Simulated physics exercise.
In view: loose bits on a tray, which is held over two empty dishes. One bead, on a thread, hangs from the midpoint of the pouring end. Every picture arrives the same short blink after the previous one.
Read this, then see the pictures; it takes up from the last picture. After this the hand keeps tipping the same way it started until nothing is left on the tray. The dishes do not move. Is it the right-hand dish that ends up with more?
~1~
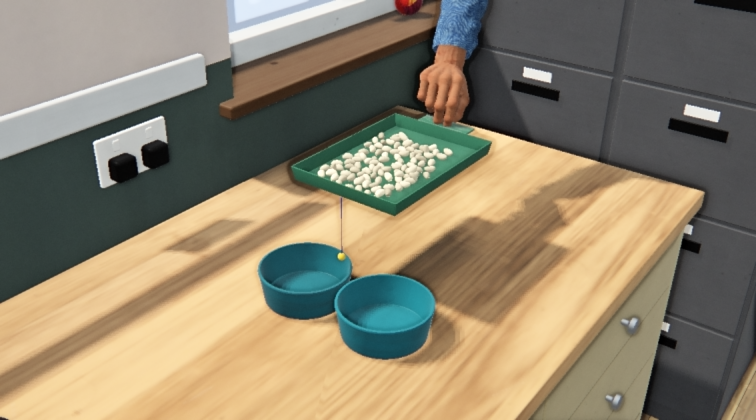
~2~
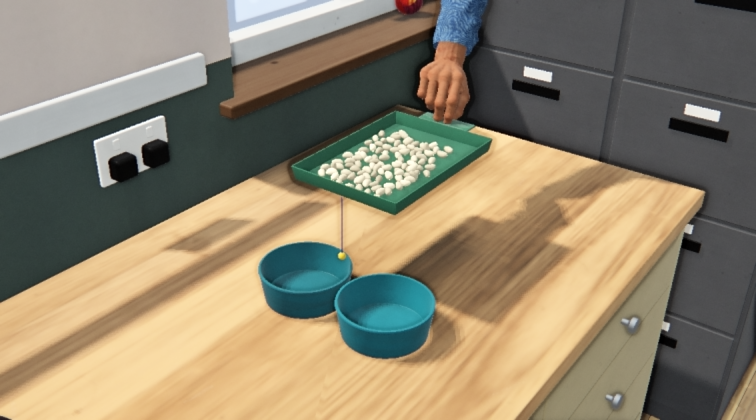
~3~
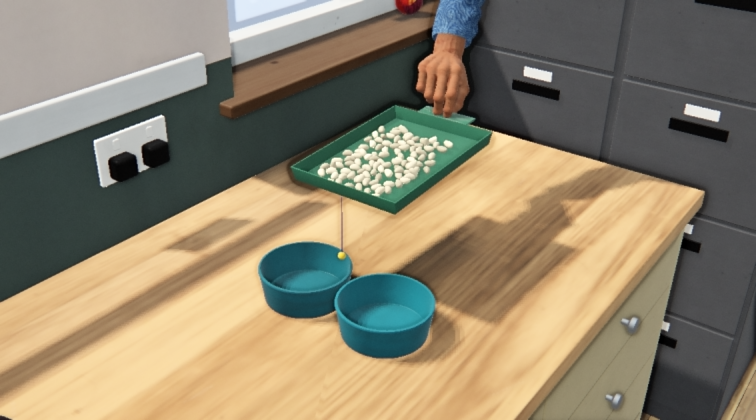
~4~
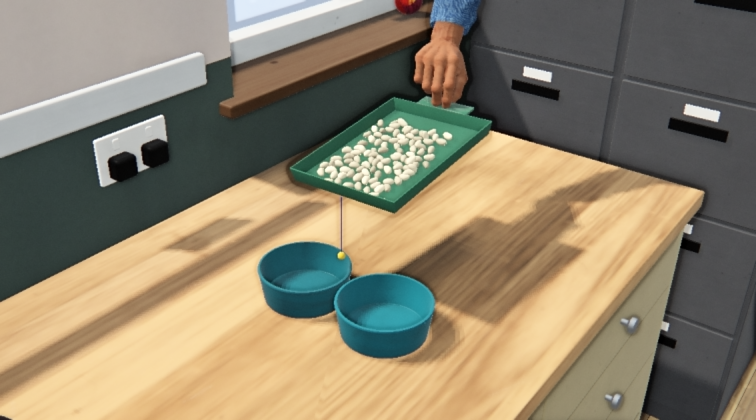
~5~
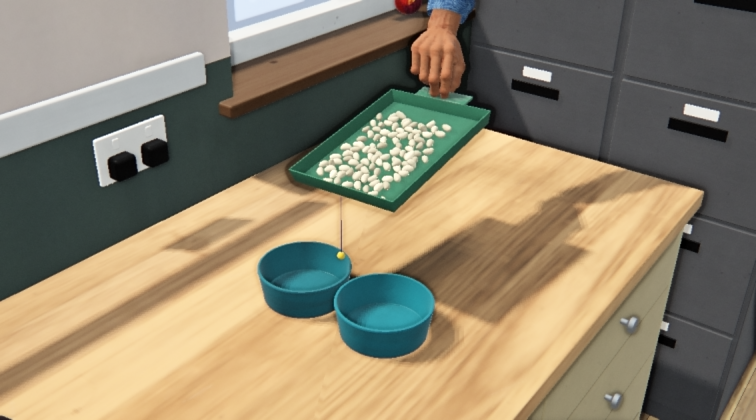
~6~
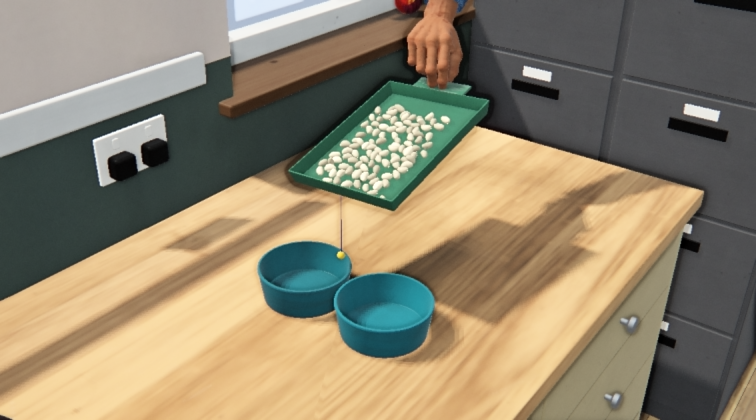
Going by this, it mostly spills to the left of the two.
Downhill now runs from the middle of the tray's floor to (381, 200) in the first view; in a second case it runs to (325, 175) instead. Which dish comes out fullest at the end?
First: The dish at right. Second: The dish at left.
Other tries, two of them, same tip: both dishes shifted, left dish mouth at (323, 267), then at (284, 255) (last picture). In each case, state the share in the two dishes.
Close to 60 %, followed by close to 90 %.
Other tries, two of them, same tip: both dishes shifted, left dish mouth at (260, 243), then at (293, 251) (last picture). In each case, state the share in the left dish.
Around 40 % followed by around 70 %.
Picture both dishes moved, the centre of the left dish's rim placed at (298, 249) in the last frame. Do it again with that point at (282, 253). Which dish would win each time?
Note: Try one - the dish on the left side; try two - the dish on the left side.
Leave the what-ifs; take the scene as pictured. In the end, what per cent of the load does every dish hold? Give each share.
Left dish: 80 per cent; right dish: 0 per cent.
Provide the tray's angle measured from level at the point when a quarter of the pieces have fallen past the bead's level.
Approx. 100° from level.
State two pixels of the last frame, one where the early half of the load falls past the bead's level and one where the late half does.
Initially about (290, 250); subsequently about (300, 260).
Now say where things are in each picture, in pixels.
The first frame shows corners of the pouring end (295, 166) and (395, 202), level; middle of the load (380, 166), white beans; left dish (275, 299); right dish (355, 338); bead on its thread (342, 257).
The second frame shows corners of the pouring end (295, 166) and (395, 201), level; middle of the load (381, 165).
The third frame shows corners of the pouring end (295, 166) and (394, 201), tipped barely, lowest at the left corner; middle of the load (381, 162).
The fourth frame shows corners of the pouring end (294, 168) and (393, 200), tipped a little, lowest at the left corner; middle of the load (380, 158).
The fifth frame shows corners of the pouring end (293, 169) and (392, 199), tipped a little, lowest at the left corner; middle of the load (379, 155).
The sixth frame shows corners of the pouring end (292, 170) and (391, 199), tipped clearly, lowest at the left corner; middle of the load (378, 151); left dish (274, 298); right dish (354, 336).
Just after the last frame, tray tipped steeply; every one on the tray.
A moment on, tray tipped right over; almost all on the tray; just a few in the left dish; just a few outside both; just a few in the air.
Further on, tray tipped past a quarter turn; the larger part in the left dish; about a tenth outside both.
When it is over, tray tipped past a quarter turn; not one in the right dish; the larger part in the left dish; about a tenth outside both.
